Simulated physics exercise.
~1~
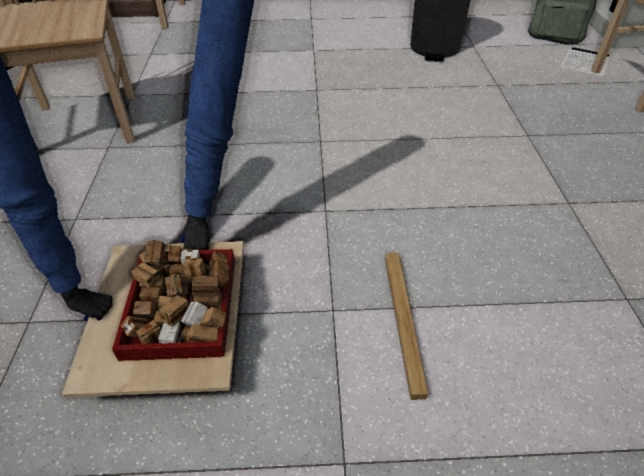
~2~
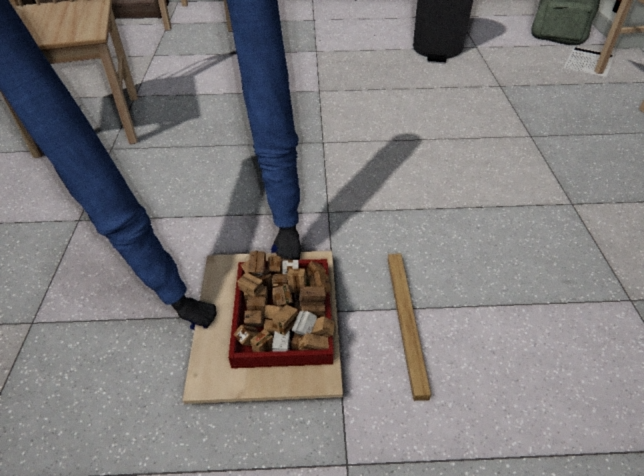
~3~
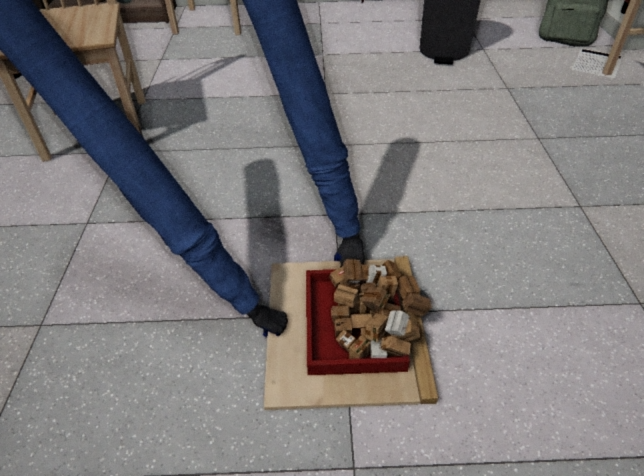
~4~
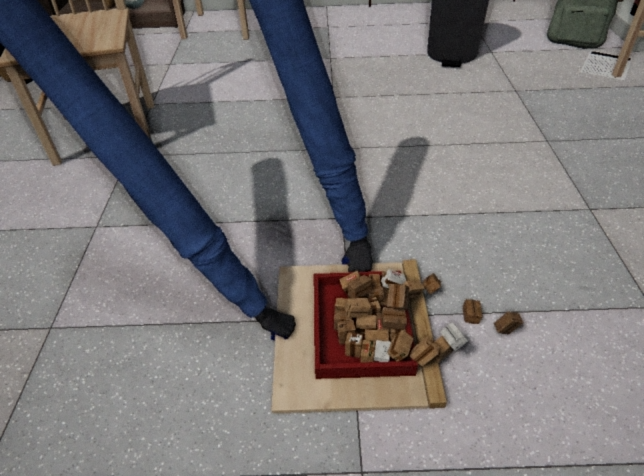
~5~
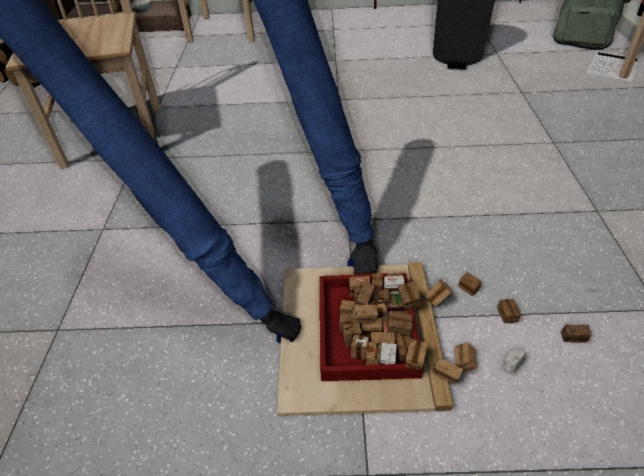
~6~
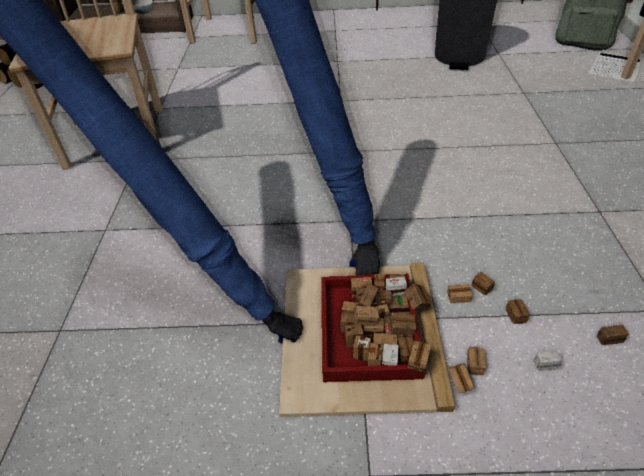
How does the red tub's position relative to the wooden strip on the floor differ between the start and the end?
At the start the red tub is well to the left of the strip, with open floor between the board and the strip. By the end it has moved right and sits close beside the strip, with the board up against it.
